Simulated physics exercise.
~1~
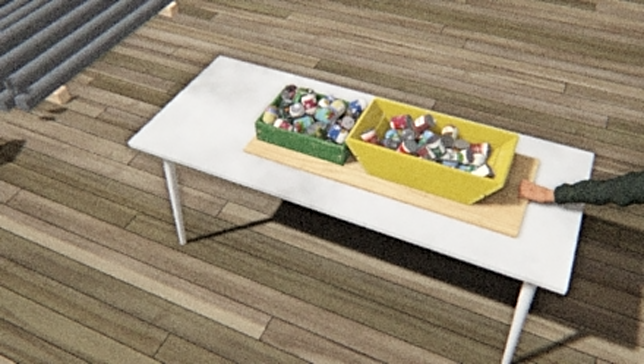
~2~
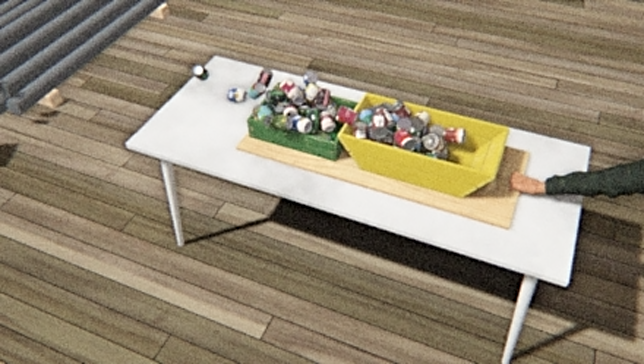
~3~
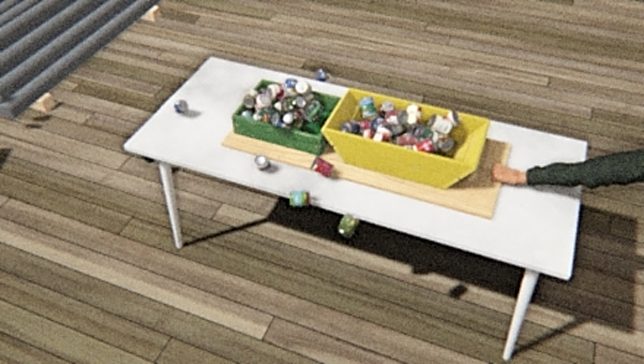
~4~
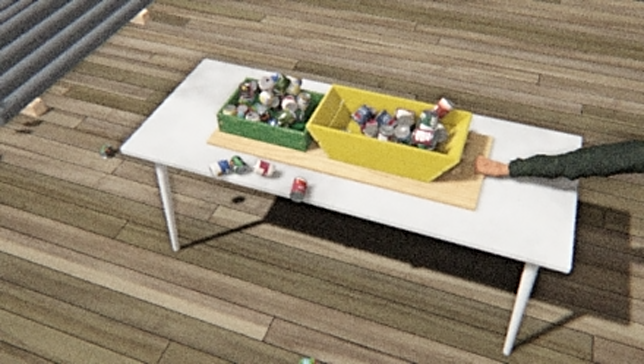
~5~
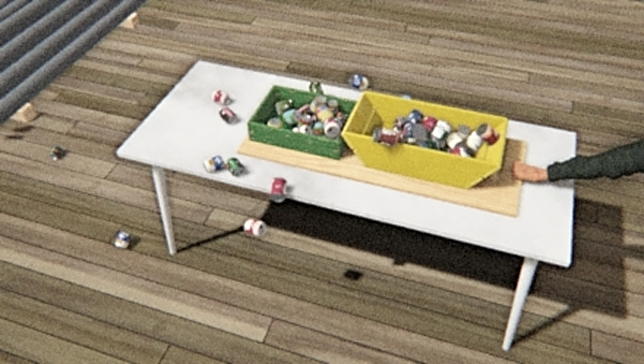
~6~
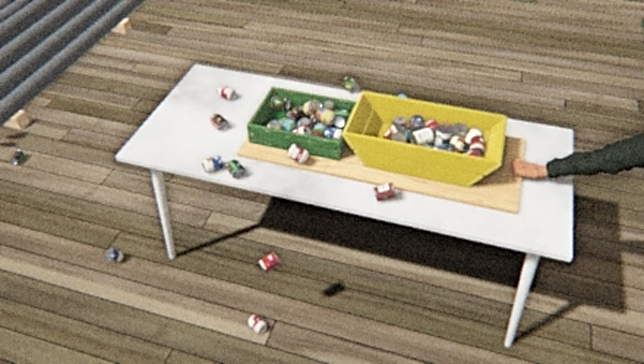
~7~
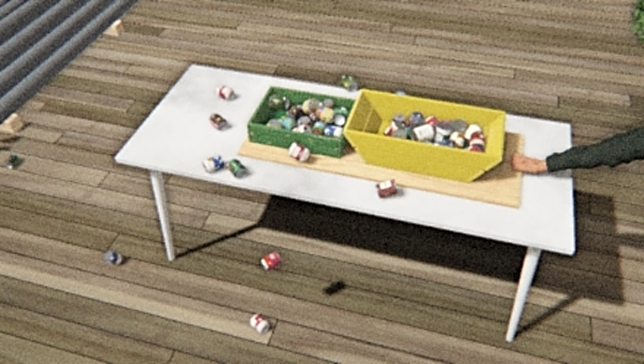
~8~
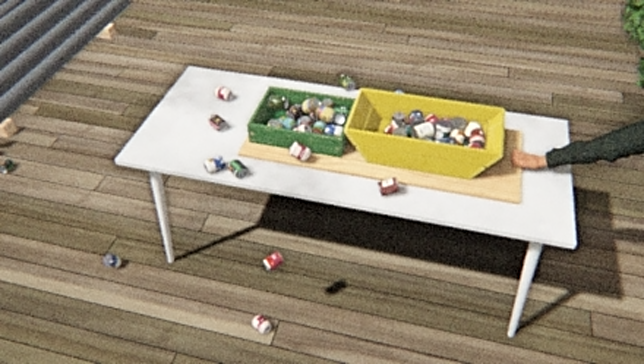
The footage shows a hand sliding a board holding a green crate and a yellow crate of small cans leftward across a white table, then back right. Cans tumble out, mostly from the green crate, and come to rest scattered on the table and wooden floor.
